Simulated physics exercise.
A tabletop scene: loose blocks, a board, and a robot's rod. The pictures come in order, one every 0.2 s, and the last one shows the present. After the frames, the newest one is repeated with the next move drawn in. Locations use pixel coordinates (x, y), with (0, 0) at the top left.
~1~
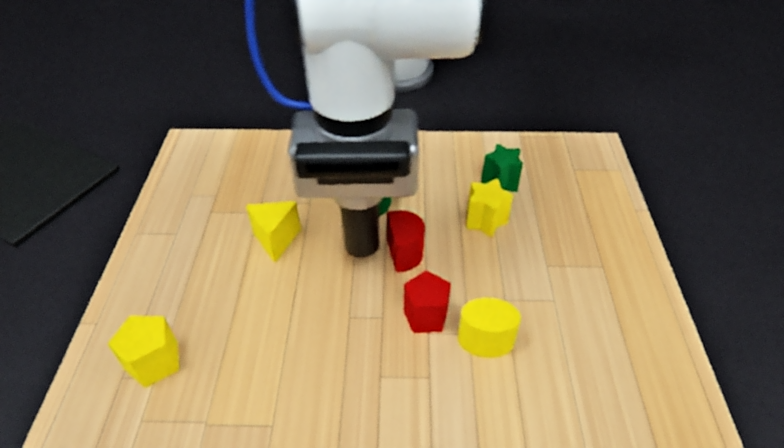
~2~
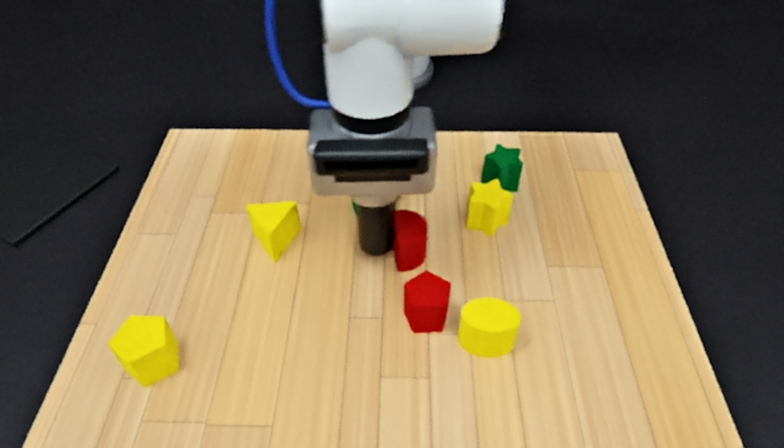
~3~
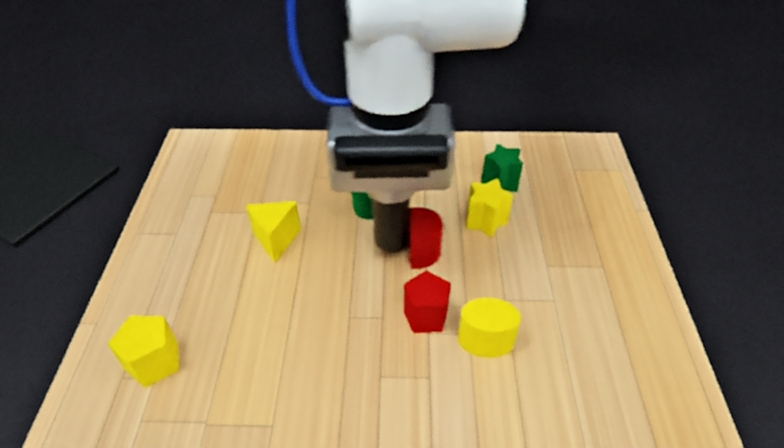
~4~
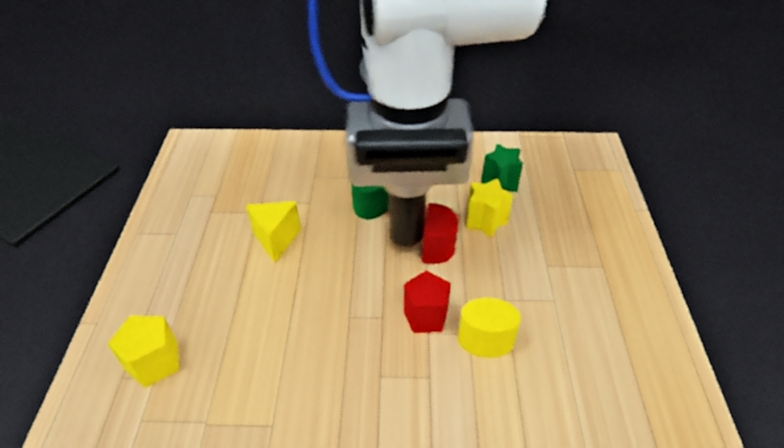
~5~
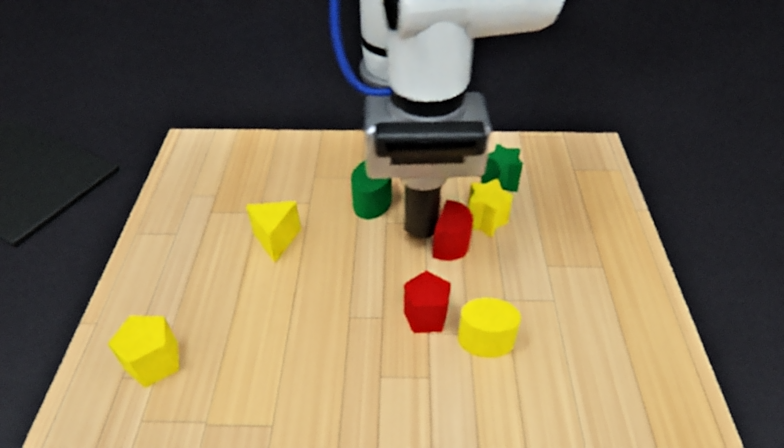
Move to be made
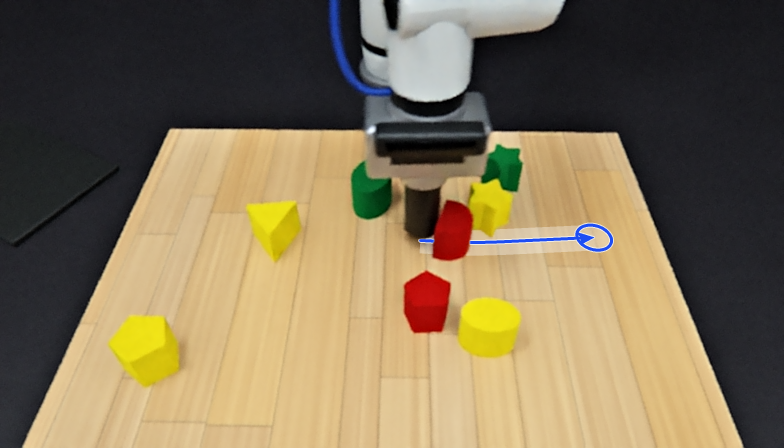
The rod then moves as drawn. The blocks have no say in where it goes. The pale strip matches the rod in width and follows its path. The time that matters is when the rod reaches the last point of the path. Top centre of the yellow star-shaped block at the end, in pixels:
By then it is at (513, 187).
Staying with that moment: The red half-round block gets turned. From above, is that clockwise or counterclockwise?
Looking down, my answer is that the red half-round block rotates clockwise.
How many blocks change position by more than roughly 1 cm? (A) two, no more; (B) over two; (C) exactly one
A.
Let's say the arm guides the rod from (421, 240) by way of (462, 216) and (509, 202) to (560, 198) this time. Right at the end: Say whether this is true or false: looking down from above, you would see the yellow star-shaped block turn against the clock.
Answer: False.
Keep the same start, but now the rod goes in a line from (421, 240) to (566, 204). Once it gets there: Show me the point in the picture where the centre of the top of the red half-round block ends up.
Its top middle: (494, 221).
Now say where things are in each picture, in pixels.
In the first frame, rod's lower end (362, 245); green oval hidden; red half-round block (406, 225); yellow star-shaped block (490, 193).
In the second frame, rod (376, 243); red half-round block (409, 225).
In the third frame, rod (391, 239); red half-round block (424, 223).
In the fourth frame, rod (407, 234); red half-round block (440, 220).
In the fifth frame, rod (421, 227); green oval partly hidden; red half-round block (454, 217); yellow star-shaped block (490, 193).
Drawn move, from (421, 240) by way of (508, 242) to (594, 237).
What follows on the original path. One third of the way, rod (482, 229); red half-round block (516, 224); yellow star-shaped block (500, 189), turned 35° anticlockwise.
Two thirds of the way, rod (540, 226); red half-round block (563, 234), turned 55° clockwise; yellow star-shaped block (513, 187), turned 95° anticlockwise.
At the end, rod (599, 224); green oval still; red half-round block (568, 236), turned 65° clockwise; yellow star-shaped block (513, 187), turned 95° anticlockwise.
